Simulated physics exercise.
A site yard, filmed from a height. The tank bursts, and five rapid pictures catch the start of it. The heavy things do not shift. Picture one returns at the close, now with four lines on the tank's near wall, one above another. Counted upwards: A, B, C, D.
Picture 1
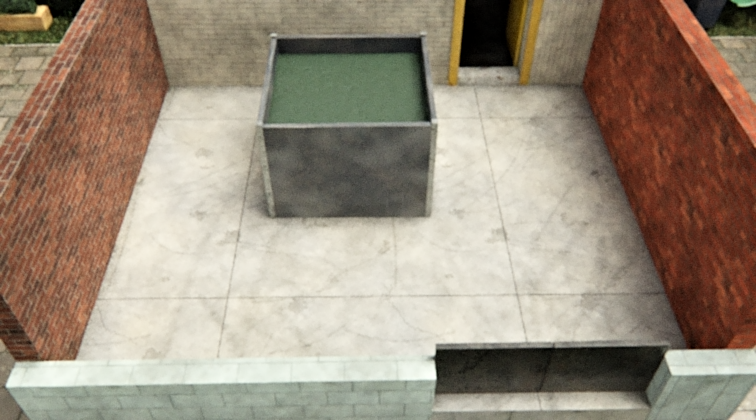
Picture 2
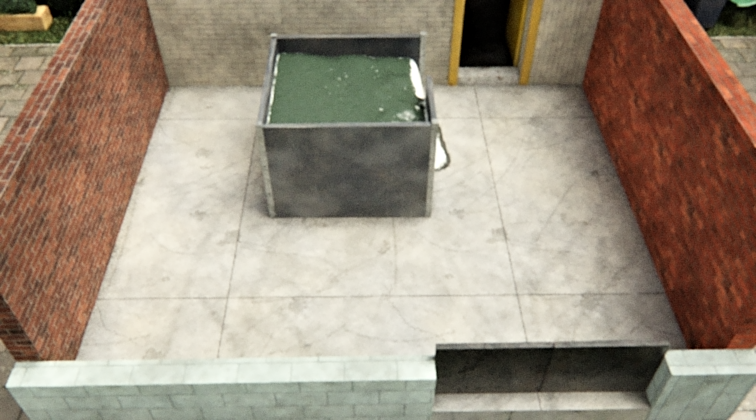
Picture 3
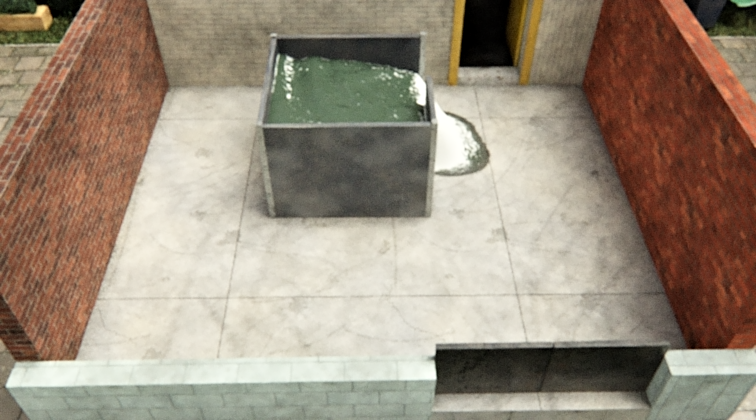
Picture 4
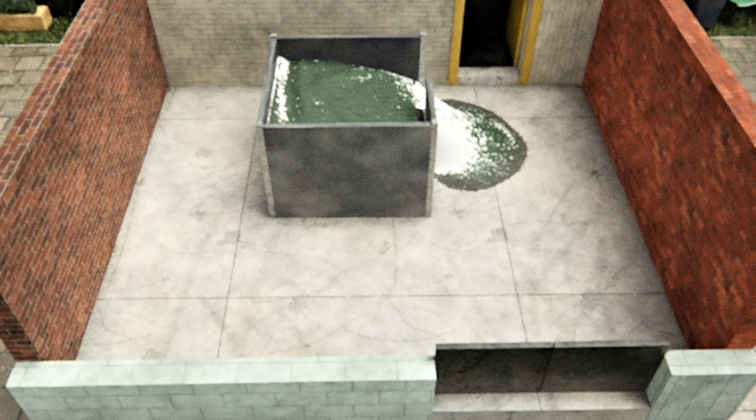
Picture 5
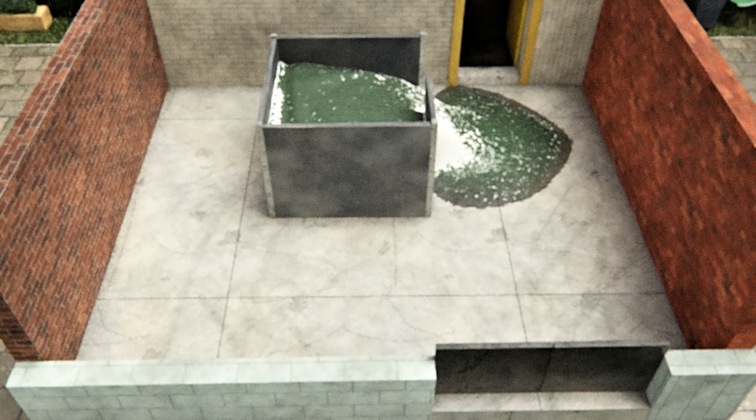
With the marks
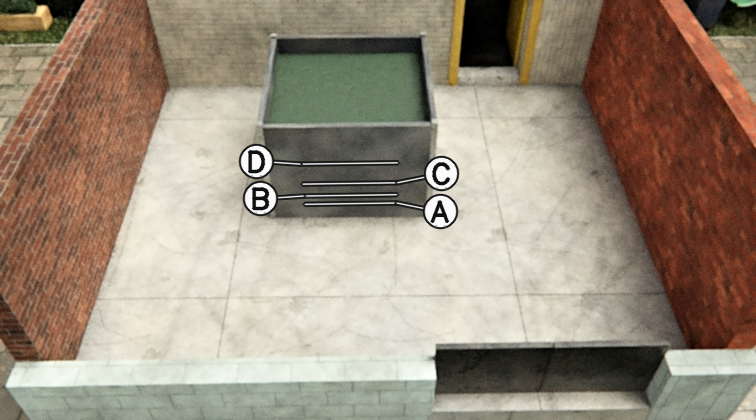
A walled concrete yard is seen from a fixed, raised viewpoint, with red brick walls at left and right, a yellow-framed doorway in the pale back wall, and a low whitish wall with a dark gate in front. A grey tank of green water stands toward the back, its surface still at first. Then the water churns white, pours out from the tank's right side, and spreads rightward across the floor in a widening, foam-flecked green pool.
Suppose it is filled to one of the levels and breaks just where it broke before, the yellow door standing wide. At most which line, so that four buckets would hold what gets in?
The limit is C.
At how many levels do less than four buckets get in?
Three.
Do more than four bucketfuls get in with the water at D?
Yes.
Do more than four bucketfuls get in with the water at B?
No, not at all.
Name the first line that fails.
D it is.
In white, A at (350, 203); B at (350, 195); C at (349, 183); D at (349, 163); from the bottom up A, B, C, D.
Choosing A, nothing gets over.
Choosing B, nothing gets over.
Choosing C, a bucket or two gets in.
Choosing D, about 12 bucketfuls get in.
